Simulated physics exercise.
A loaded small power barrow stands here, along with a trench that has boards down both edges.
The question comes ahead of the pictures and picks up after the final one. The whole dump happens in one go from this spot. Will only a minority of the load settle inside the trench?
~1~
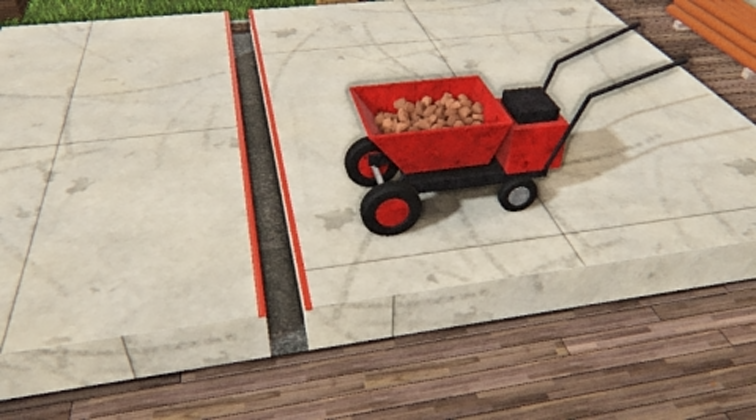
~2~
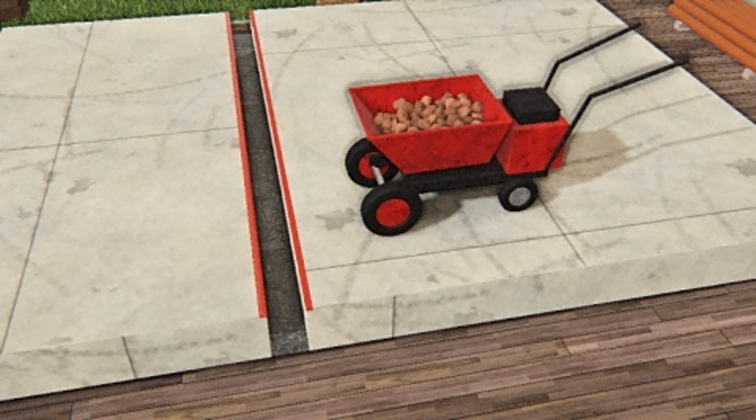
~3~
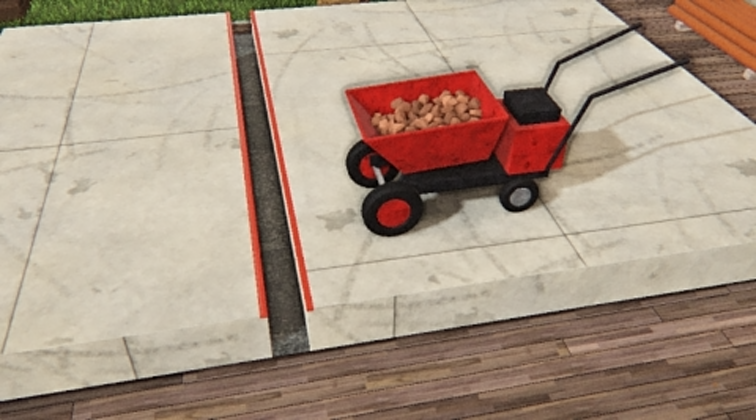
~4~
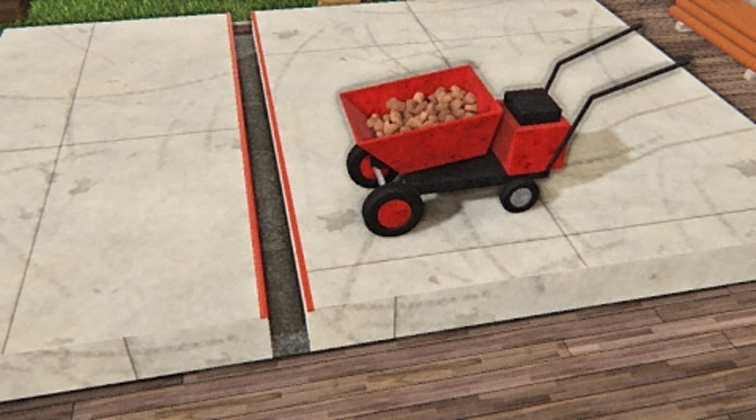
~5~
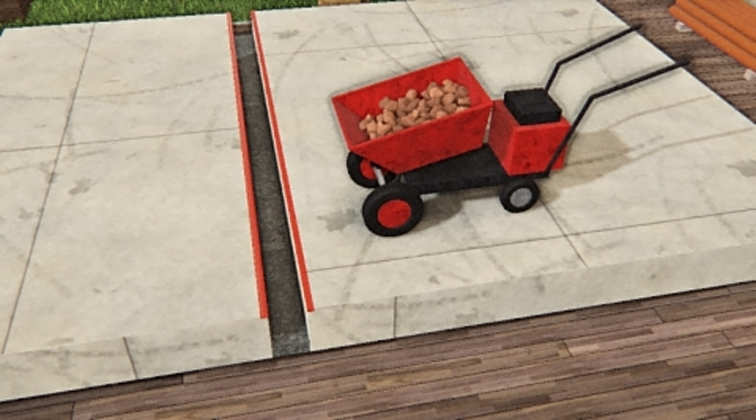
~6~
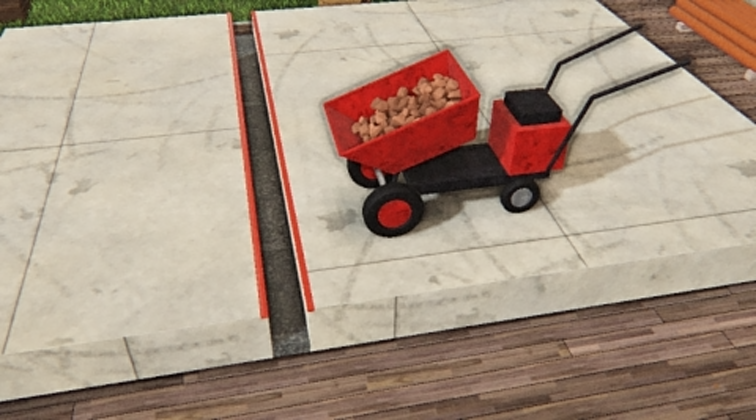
No, over half gets in.
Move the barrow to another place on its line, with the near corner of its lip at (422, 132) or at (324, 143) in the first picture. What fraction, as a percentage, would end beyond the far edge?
In order, 0 % followed by 80 %.
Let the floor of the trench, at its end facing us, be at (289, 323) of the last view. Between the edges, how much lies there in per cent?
About 60 %.
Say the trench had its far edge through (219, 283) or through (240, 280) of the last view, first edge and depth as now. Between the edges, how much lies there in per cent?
The first case gives close to 100 per cent and the second close to 100 per cent.
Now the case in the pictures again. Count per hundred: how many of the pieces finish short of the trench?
Share: Near 0 %.
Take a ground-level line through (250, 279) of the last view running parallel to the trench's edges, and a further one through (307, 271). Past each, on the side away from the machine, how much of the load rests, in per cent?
10 and 100 in a hundred.
Soon, skip tipped steeply; all in the skip.
A while on, skip tipped right over; most in the skip; a stray few short of the trench; about a quarter in or heaped over the trench; a stray few beyond it; a stray few falling.
Towards the end, skip tipped right over; a small part in the skip; a stray few short of the trench; most in or heaped over the trench; a small part beyond it.
Finally, skip tipped right over; a stray few in the skip; a stray few short of the trench; most in or heaped over the trench; a small part beyond it.
